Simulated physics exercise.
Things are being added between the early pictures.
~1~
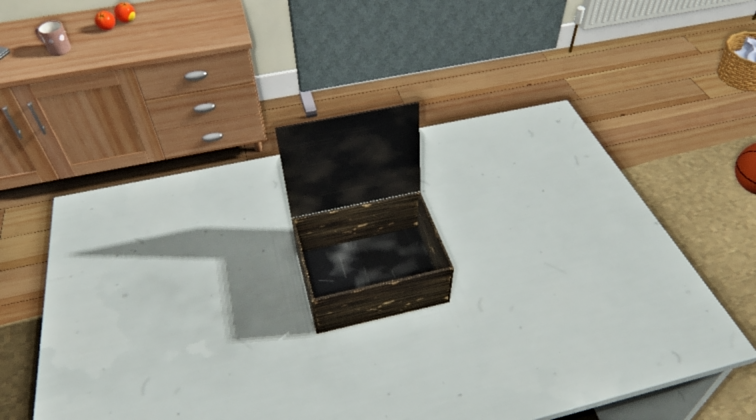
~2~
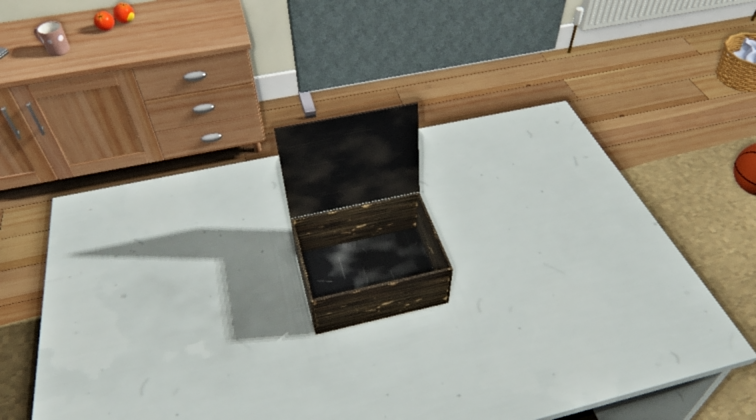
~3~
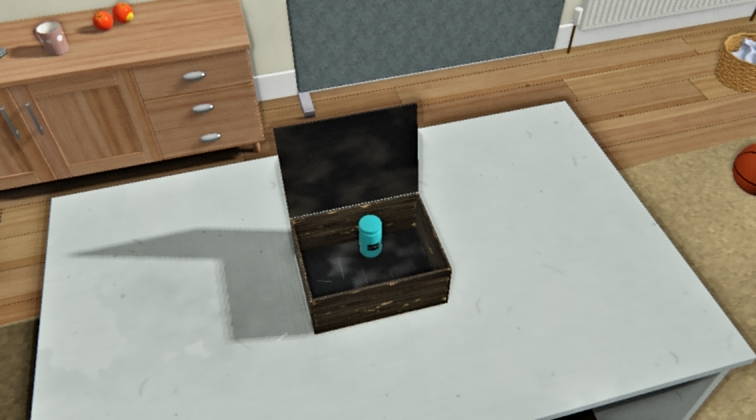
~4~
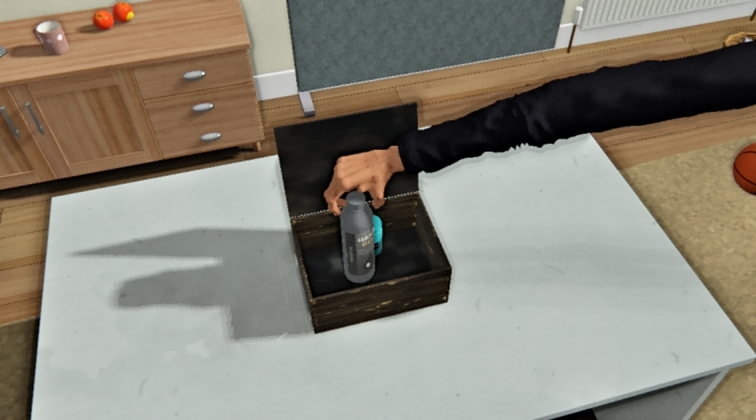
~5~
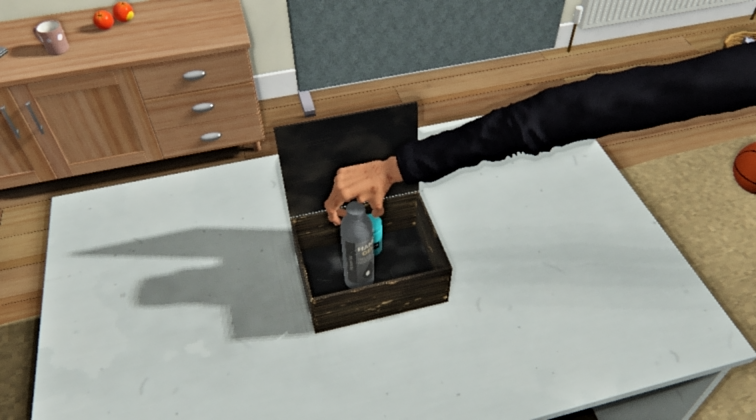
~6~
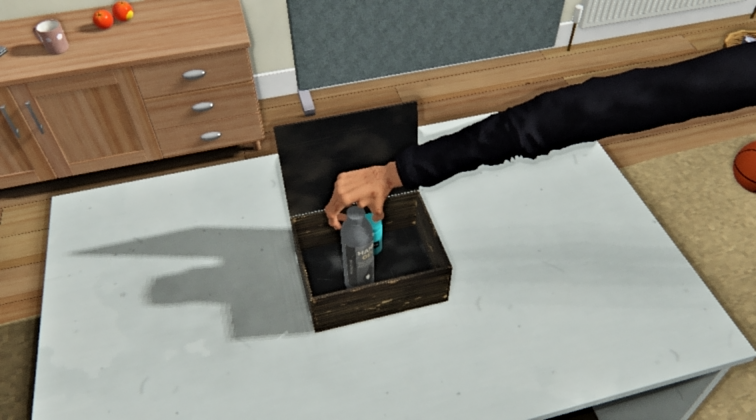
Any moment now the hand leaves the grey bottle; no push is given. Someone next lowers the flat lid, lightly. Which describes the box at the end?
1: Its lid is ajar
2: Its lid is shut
Its lid is ajar.
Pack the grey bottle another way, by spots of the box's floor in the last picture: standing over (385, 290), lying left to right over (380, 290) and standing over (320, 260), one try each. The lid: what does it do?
Results in order: Lid up, lid down, lid up.
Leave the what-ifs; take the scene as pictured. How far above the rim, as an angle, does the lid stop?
Angle above rim: About 45°.
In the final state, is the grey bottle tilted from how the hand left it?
After all that, it keeps its set angle.
Then, 1.20 s past the last view, lid starting down.
Then, 1.60 s past the last view, lid 59° above the rim.
Then, 3.20 s past the last view, lid 47° above the rim.
Finally, lid 47° above the rim; both still in place. Final places as the last picture's camera would see them, grey bottle near (358, 250).
